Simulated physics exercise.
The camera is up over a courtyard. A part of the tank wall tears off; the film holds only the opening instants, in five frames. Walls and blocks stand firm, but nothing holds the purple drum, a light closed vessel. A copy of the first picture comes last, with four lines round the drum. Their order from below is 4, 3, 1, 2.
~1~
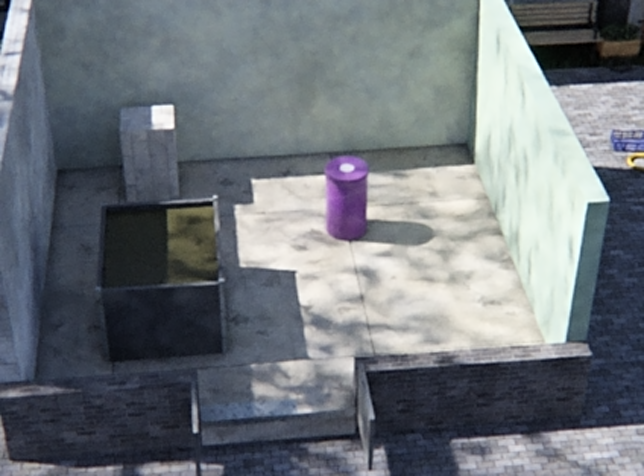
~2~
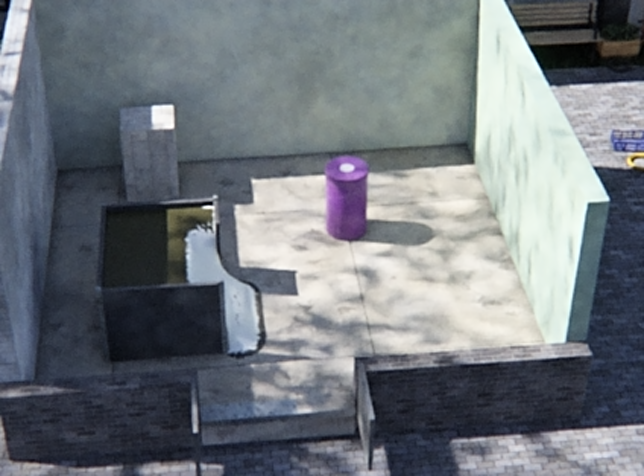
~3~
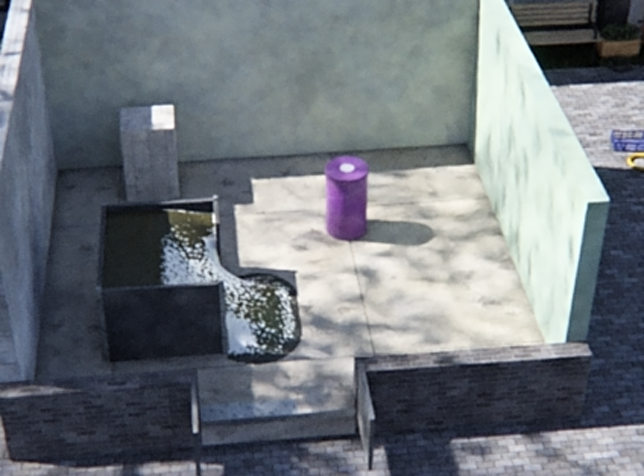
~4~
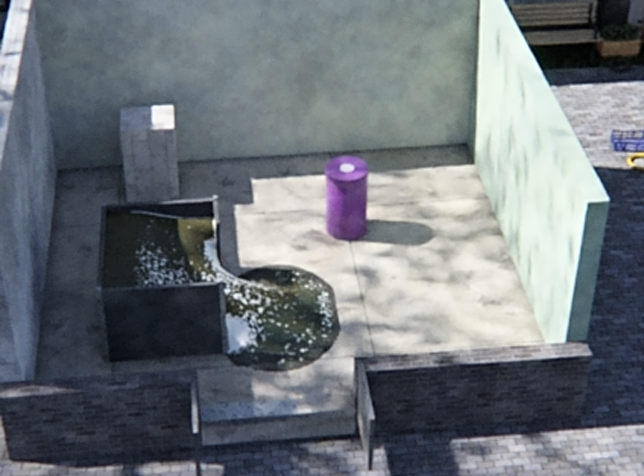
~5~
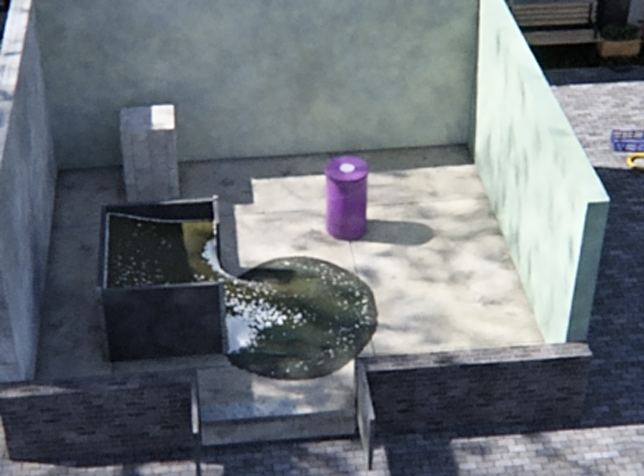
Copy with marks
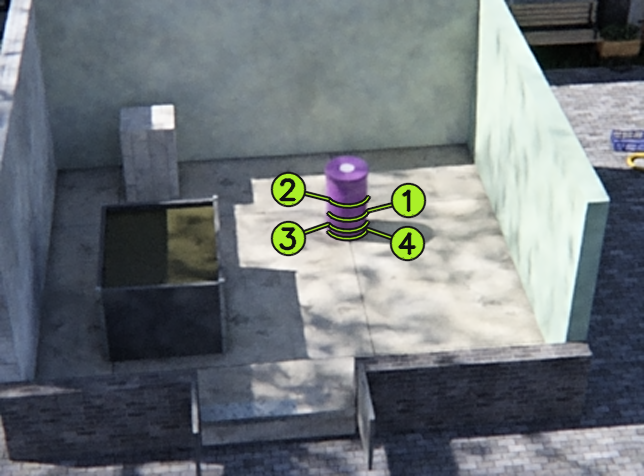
In a walled courtyard, a dark square tank full of murky water stands to the left of a purple drum. Water pours over the tank's right side in a white, foamy stream, then spreads rightward across the paving in a widening, dark round pool, while the drum stays still.
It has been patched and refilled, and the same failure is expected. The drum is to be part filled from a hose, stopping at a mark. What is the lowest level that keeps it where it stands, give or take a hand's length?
Use mark 3.
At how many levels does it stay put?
Three of the four.
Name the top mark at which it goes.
Mark 4.
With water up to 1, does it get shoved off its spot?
No, that is safe.
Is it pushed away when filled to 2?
No, that is safe.
On the marked copy, 1 at (350, 220); 2 at (350, 206); 3 at (349, 231); 4 at (349, 238); from the bottom up 4, 3, 1, 2.
For mark 1, it does not move.
For mark 2, it does not move.
For mark 3, it does not move.
For mark 4, it is pushed about 3 times its own width away.
